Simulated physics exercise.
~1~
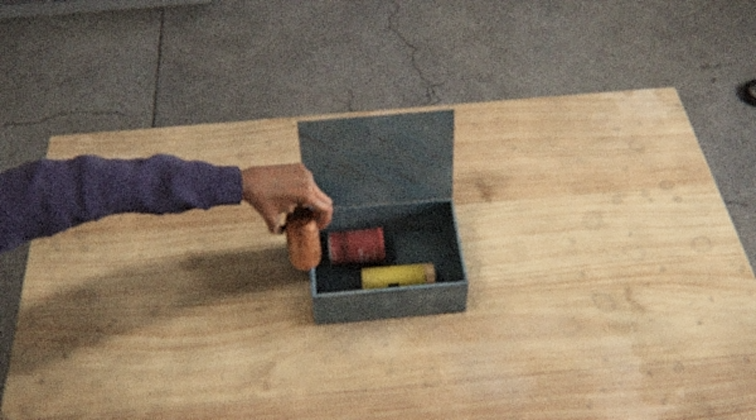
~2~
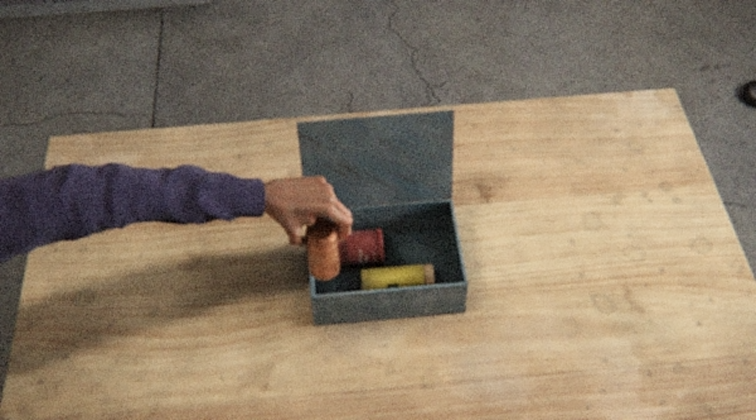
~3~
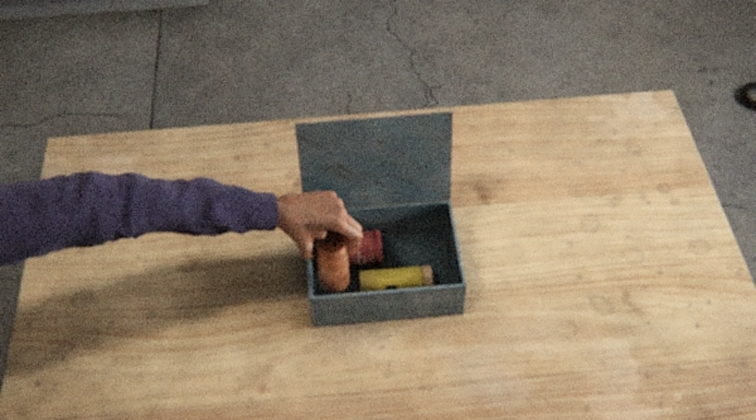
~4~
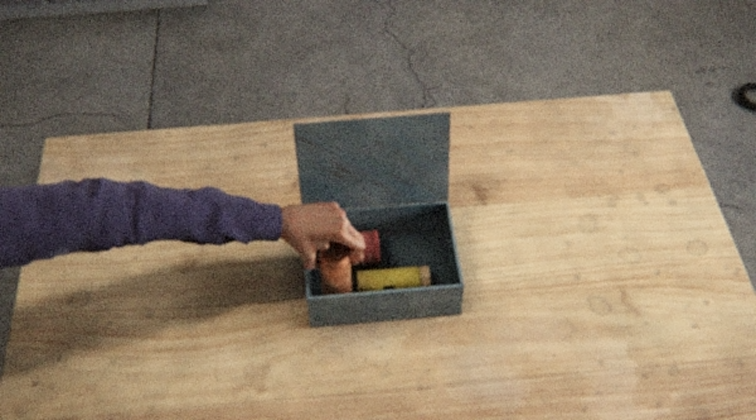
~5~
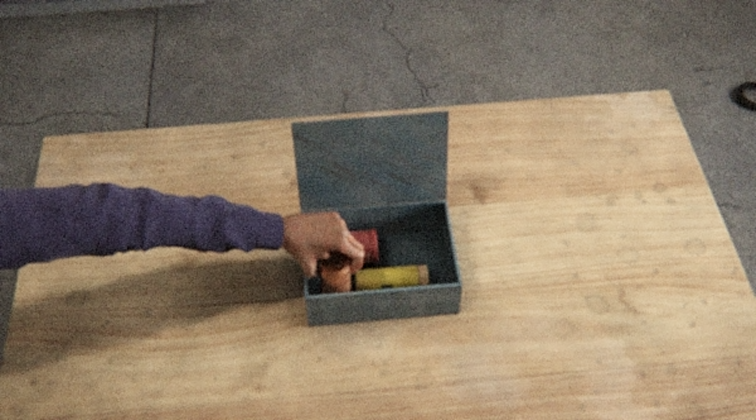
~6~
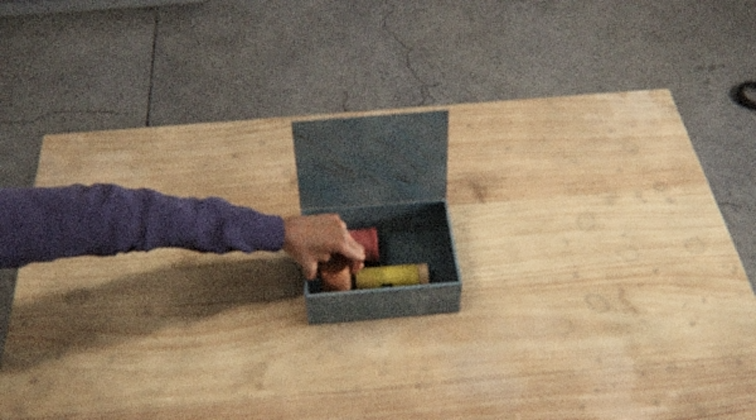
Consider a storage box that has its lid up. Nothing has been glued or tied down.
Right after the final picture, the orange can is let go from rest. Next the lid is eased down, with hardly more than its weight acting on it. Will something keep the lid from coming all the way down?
Yes, it stays propped open.
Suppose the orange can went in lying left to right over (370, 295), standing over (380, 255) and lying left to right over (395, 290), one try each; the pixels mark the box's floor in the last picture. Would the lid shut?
The lid lowers completely the first time, lowers completely the second time and lowers completely the third time.
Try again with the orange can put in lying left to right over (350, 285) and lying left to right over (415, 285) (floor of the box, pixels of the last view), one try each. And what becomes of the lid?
So, first it fits down fine, then it fits down fine.
Then, 1.20 s after the last picture, lid 81° above the rim.
Then, 1.80 s after the last picture, lid 42° above the rim.
Then, 2.30 s after the last picture, lid 16° above the rim.
At rest, lid 16° above the rim; all 3 in place. Seen from the same camera at the end, orange can near (336, 283).
